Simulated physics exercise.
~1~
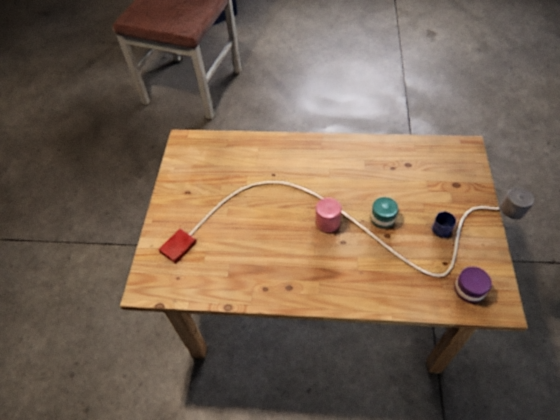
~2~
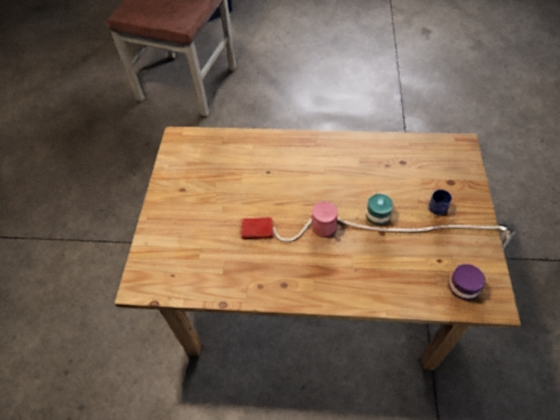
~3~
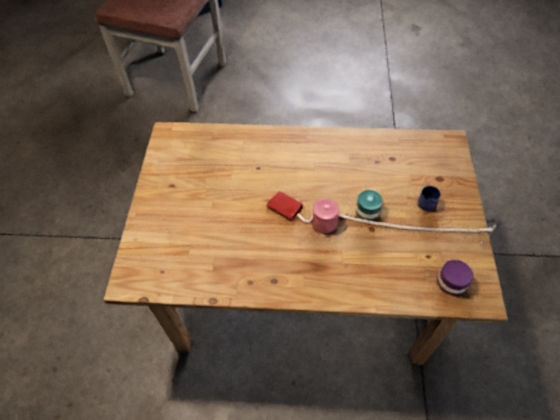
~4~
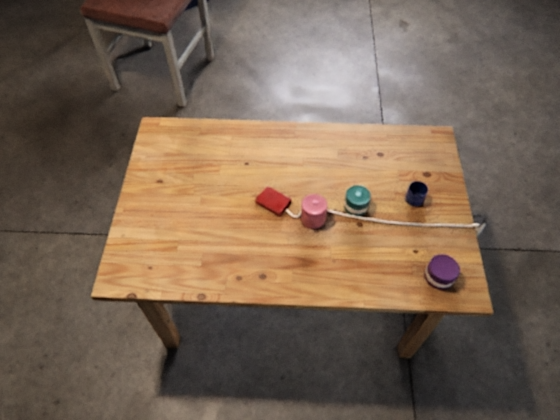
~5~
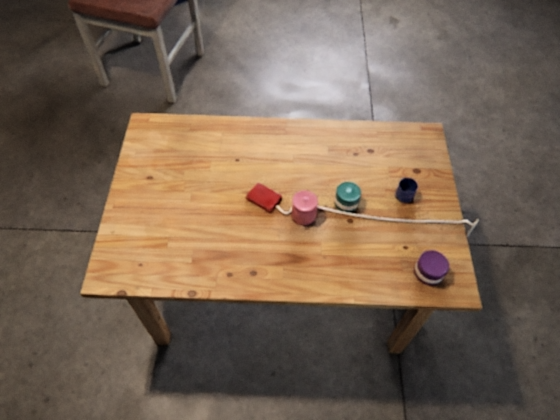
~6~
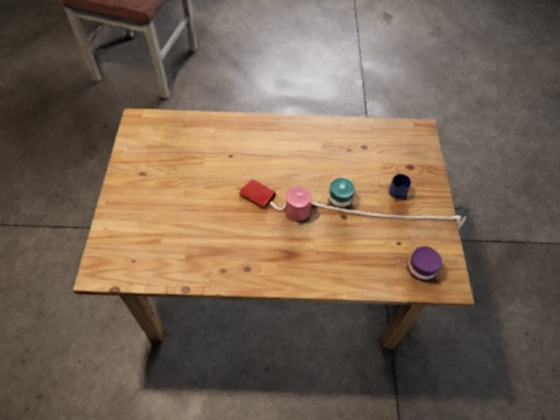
A wooden table stands on a grey concrete floor, seen from above, with a red-seated chair behind it. A pale cord curves across the top from a flat red object at the left to a grey cylinder at the right edge, passing a pink tub, a teal tin, a dark blue cup and a purple canister. The grey cylinder drops out of sight, pulling the cord nearly straight and dragging the red object rightward. The blue cup shifts slightly away. The red object swings round beside the pink tub and stops, leaving everything at rest with the cord over the edge.
